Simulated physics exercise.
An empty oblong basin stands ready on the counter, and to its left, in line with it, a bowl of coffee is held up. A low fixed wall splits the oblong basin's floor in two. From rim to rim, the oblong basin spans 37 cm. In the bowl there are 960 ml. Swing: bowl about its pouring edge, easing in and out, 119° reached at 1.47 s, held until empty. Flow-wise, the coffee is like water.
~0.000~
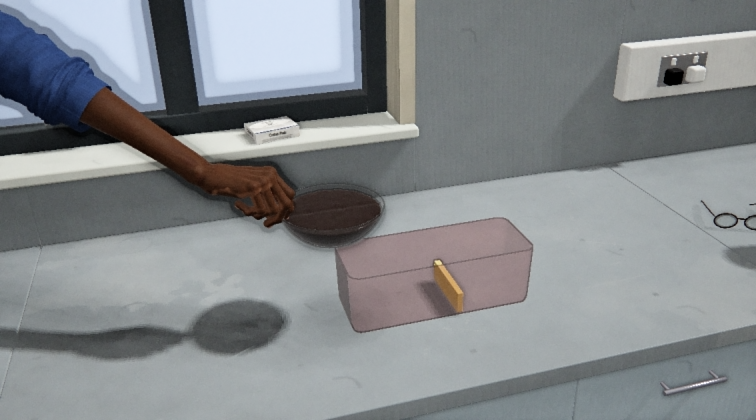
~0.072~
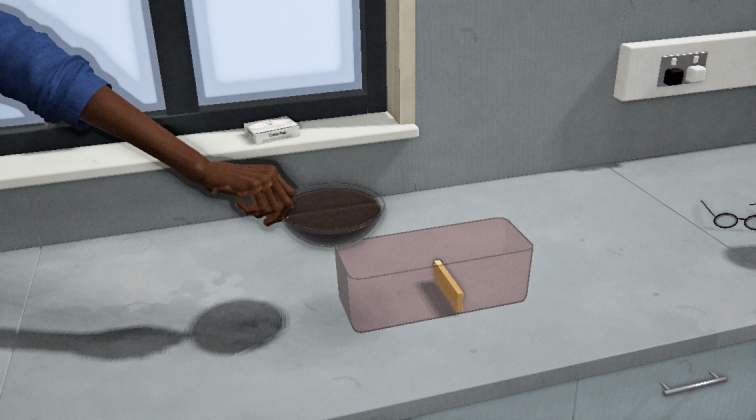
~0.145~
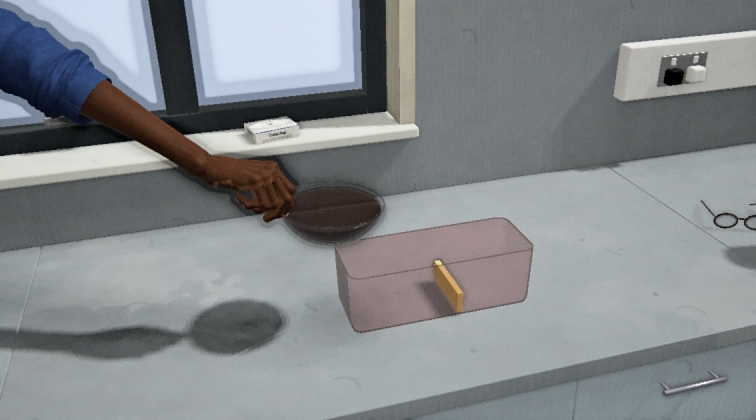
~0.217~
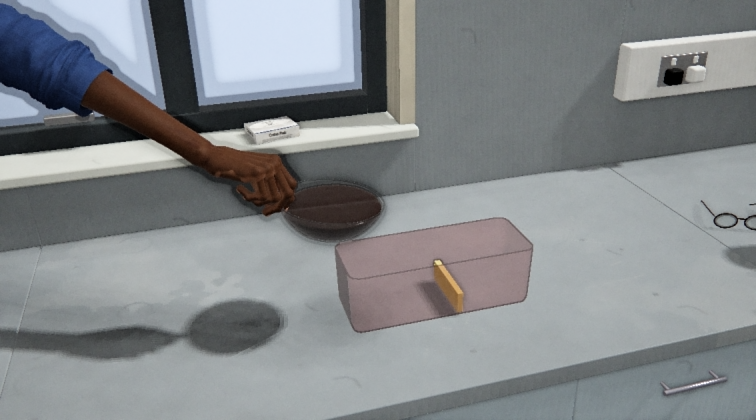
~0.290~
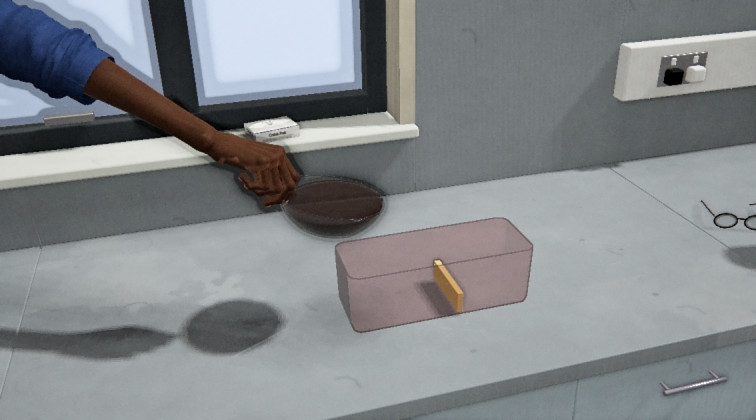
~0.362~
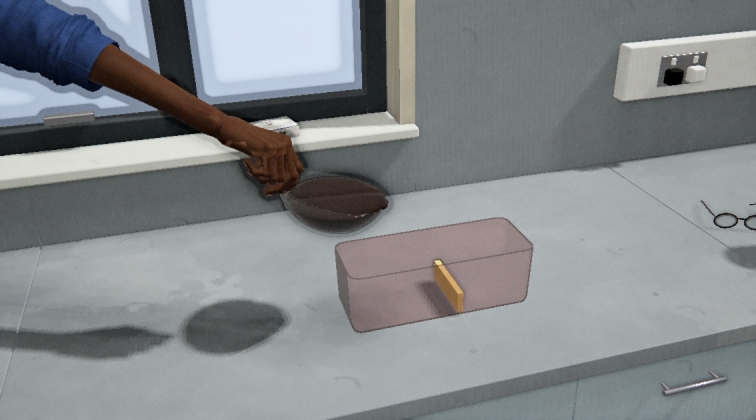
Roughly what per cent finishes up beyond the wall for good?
Roughly 26 per cent.
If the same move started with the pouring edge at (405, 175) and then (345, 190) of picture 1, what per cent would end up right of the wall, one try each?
Near 75 in a hundred on the first go and near 10 in a hundred on the second.
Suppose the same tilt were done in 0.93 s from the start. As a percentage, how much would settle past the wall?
Then you'd be looking at around 40 in a hundred.
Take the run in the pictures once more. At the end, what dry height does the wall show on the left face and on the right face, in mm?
Left: Roughly 22 mm; right: Roughly 32 mm.
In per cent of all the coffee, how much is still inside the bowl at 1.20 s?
Roughly 0 percent remains.
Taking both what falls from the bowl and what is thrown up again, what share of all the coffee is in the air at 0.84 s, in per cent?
My guess is roughly 40 %.
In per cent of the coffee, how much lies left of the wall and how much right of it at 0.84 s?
Left side near 38, right side near 5.
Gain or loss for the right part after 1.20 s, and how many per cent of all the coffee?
It goes up by about 2.
After 0.84 s the tilt is 73° and 13 per cent is still to pour, 38 is left of the wall and 5 right of it.
After 1.20 s the tilt is 109° and 0 per cent is still to pour, 70 is left of the wall and 24 right of it.
After 1.57 s the tilt is 119° and 0 per cent is still to pour, 68 is left of the wall and 26 right of it.
After 1.97 s the tilt is 119° and 0 per cent is still to pour, 68 is left of the wall and 26 right of it.
In the end 68 per cent lies left of the wall, 26 right of it and 6 outside.
